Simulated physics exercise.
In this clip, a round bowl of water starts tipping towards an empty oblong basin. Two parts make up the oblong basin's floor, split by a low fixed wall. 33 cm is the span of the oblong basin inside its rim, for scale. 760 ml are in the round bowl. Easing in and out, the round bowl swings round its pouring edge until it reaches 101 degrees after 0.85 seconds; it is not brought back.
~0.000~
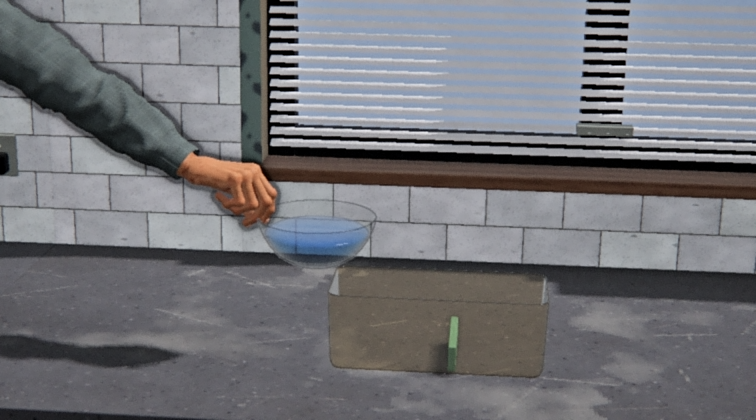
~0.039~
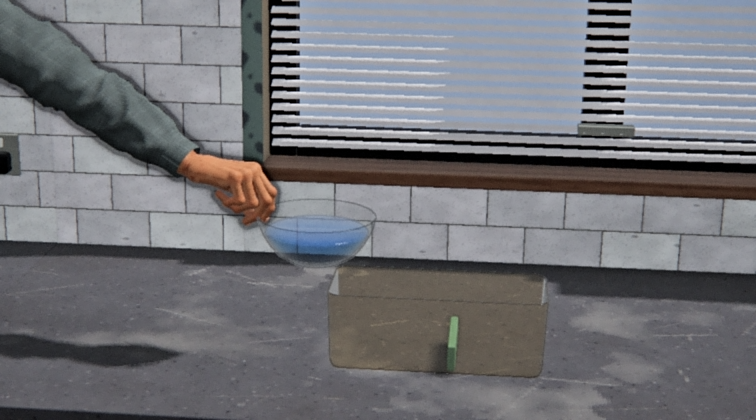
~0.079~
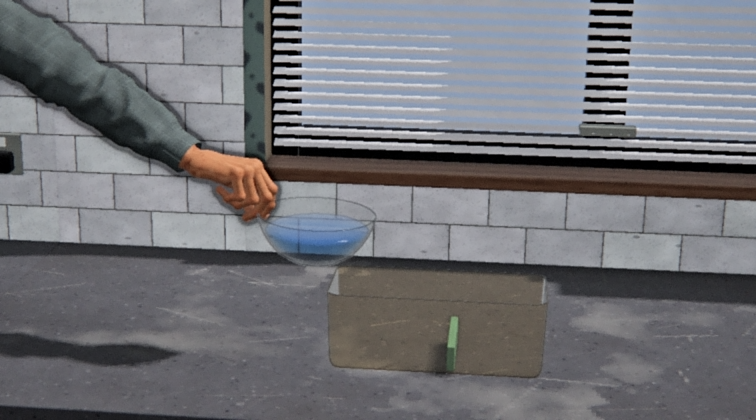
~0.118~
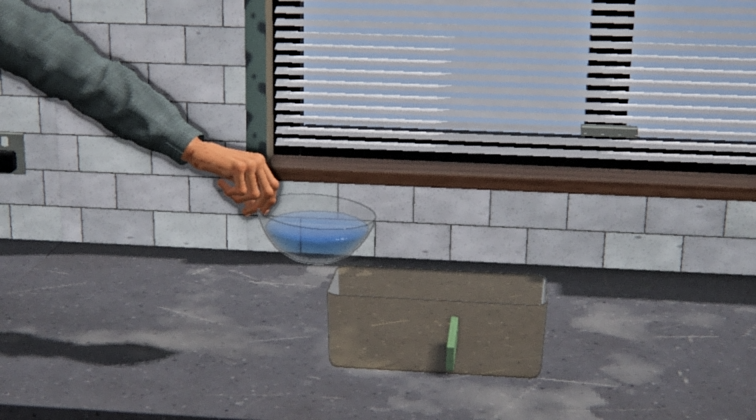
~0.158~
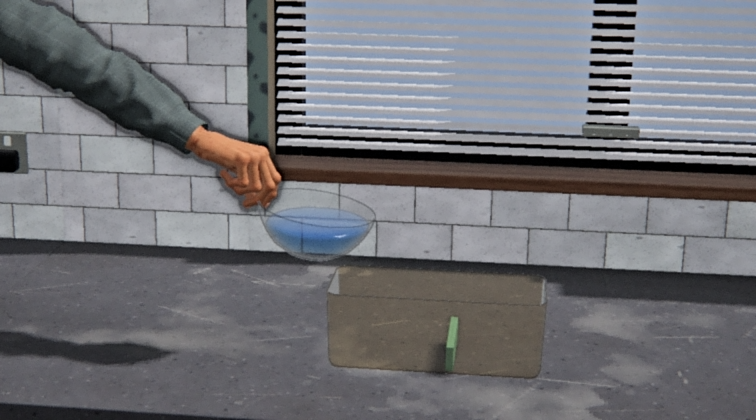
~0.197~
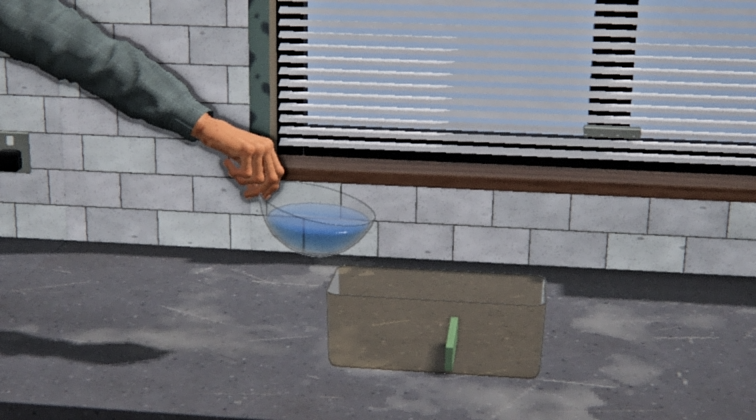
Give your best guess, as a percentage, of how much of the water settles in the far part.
I would say 36 per cent of it settles there.
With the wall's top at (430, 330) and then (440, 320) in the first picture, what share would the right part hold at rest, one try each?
In order, 75 and 60 per cent.
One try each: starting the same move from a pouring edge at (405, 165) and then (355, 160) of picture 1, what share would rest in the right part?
70 then 30 %.
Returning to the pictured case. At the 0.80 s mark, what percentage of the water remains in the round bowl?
0 per cent or thereabouts.
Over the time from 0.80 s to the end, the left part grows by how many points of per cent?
Roughly 10 in a hundred.
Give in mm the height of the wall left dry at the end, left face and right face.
Left 22 mm, right 26 mm.
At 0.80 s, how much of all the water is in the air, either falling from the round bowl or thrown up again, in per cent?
In-air share: About 10 %.
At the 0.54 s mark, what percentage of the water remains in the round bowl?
Portion remaining: Approx. 48 per cent.
After 0.54 s the tilt is 72° and 48 per cent is still to pour, 7 is left of the wall and 0 right of it.
After 0.80 s the tilt is 100° and 0 per cent is still to pour, 53 is left of the wall and 36 right of it.
After 1.06 s the tilt is 101° and 0 per cent is still to pour, 64 is left of the wall and 34 right of it.
After 1.35 s the tilt is 101° and 0 per cent is still to pour, 63 is left of the wall and 35 right of it.
In the end 63 per cent lies left of the wall, 36 right of it and 2 outside.
